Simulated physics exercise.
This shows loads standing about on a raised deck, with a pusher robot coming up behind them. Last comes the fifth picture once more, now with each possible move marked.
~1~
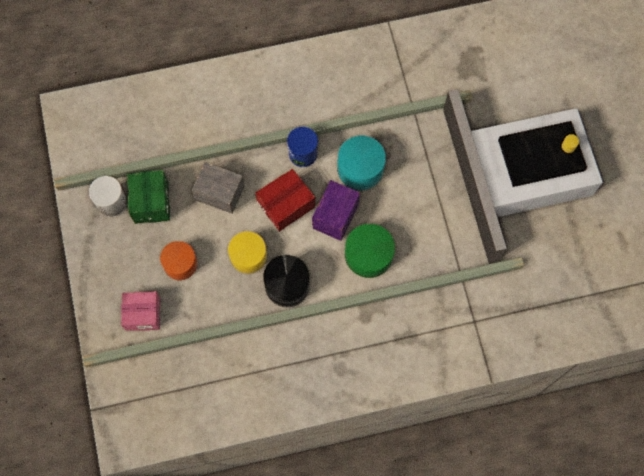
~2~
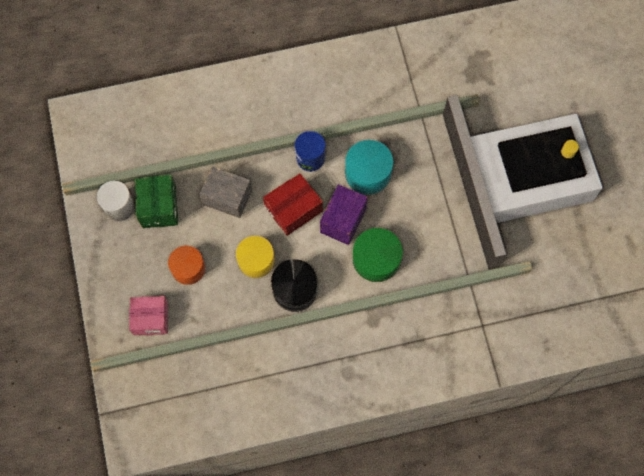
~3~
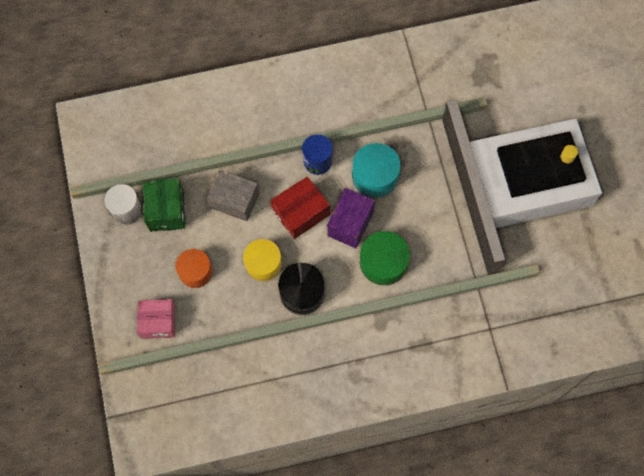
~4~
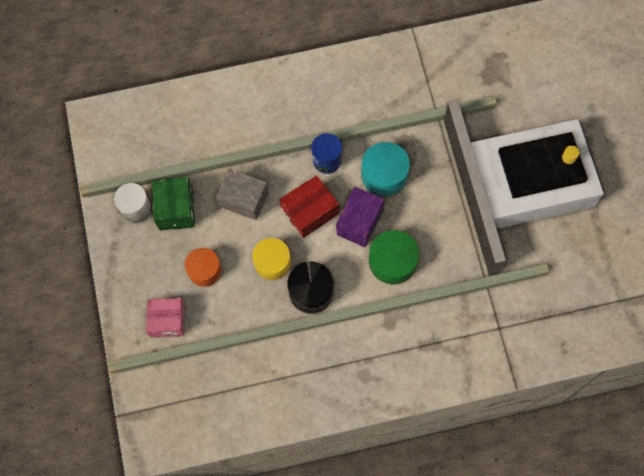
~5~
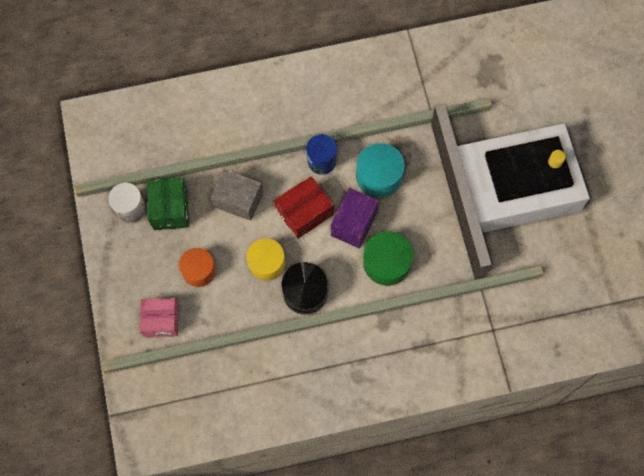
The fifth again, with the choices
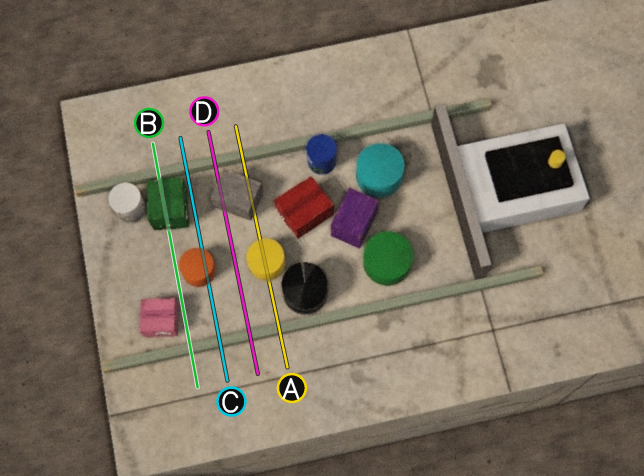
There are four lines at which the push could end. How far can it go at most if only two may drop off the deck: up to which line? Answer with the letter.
Stop at C.
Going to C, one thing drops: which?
The white pail.
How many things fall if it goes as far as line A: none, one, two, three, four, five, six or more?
The count is none.
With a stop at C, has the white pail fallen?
Yes.
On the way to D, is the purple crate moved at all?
Yes.
On the marked copy, A at (261, 242); B at (174, 261); C at (203, 254); D at (232, 248).
Taking C. A third of the way, robot (431, 190); blue pail (306, 156); green canister (353, 274).
Two thirds of the way, robot (337, 210); orange canister (165, 263); green box (162, 205).
When it is over, robot (265, 226); white pail over the edge; pink box (103, 340); one fallen.
As for the rest, A is within the limit but short; B drops four; D is within the limit but short.
